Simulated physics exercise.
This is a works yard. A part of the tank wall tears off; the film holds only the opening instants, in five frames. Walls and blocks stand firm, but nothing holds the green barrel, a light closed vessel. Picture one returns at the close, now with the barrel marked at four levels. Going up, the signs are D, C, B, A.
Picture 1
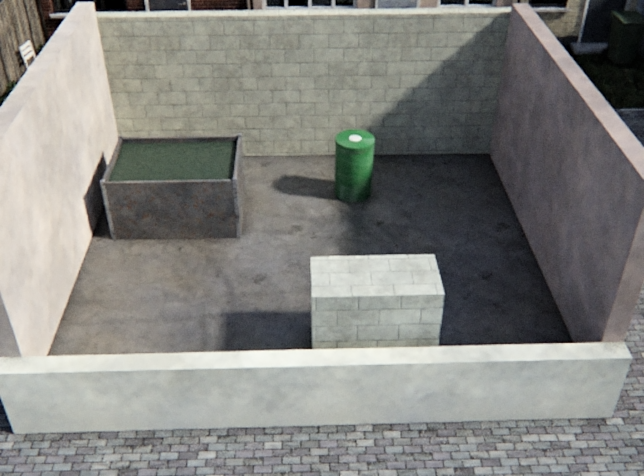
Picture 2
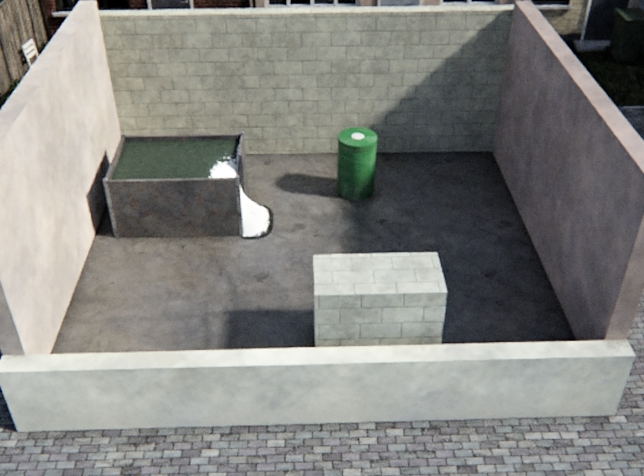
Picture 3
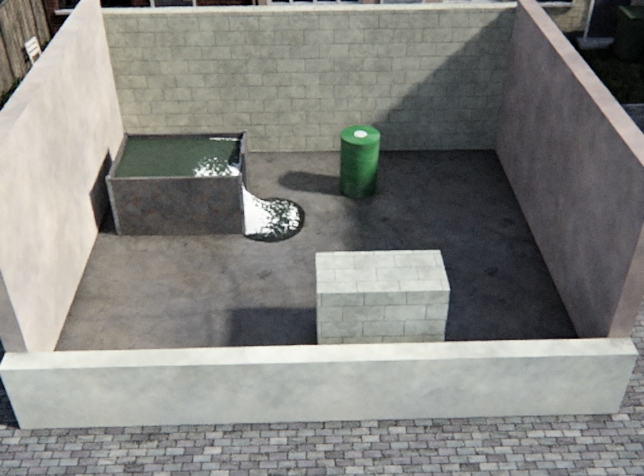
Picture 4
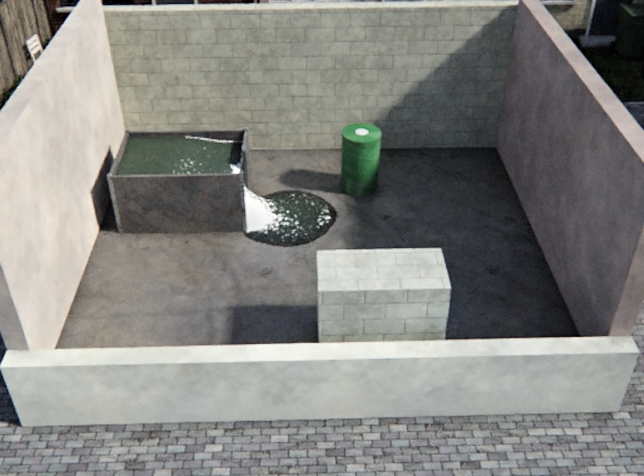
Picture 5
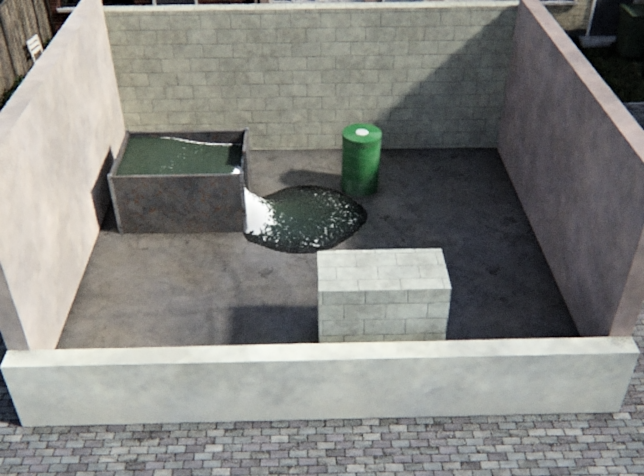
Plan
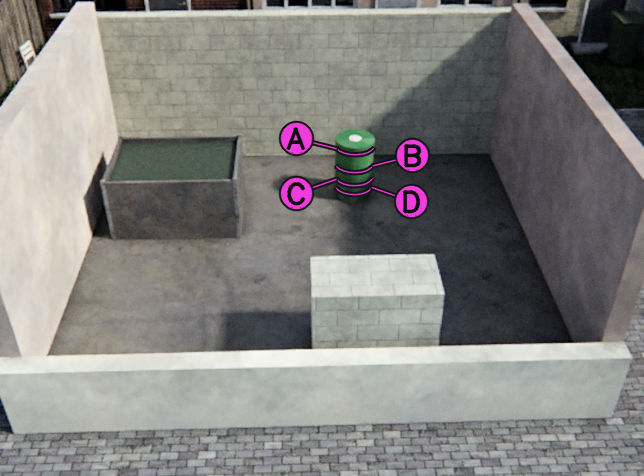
Dark green water pours from the tank's right side and spreads across the yard floor.
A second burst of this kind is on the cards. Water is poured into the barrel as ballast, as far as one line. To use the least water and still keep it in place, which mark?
C is the one.
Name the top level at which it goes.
Here it is level D.
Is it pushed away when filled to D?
Yes, that goes wrong.
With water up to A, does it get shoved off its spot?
No, that is safe.
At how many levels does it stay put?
Three.
On the marked copy, A at (356, 154); B at (355, 172); C at (355, 185); D at (354, 194); from the bottom up D, C, B, A.
Choosing A, it does not move.
Choosing B, it does not move.
Choosing C, it does not move.
Choosing D, it is pushed about its own width away.
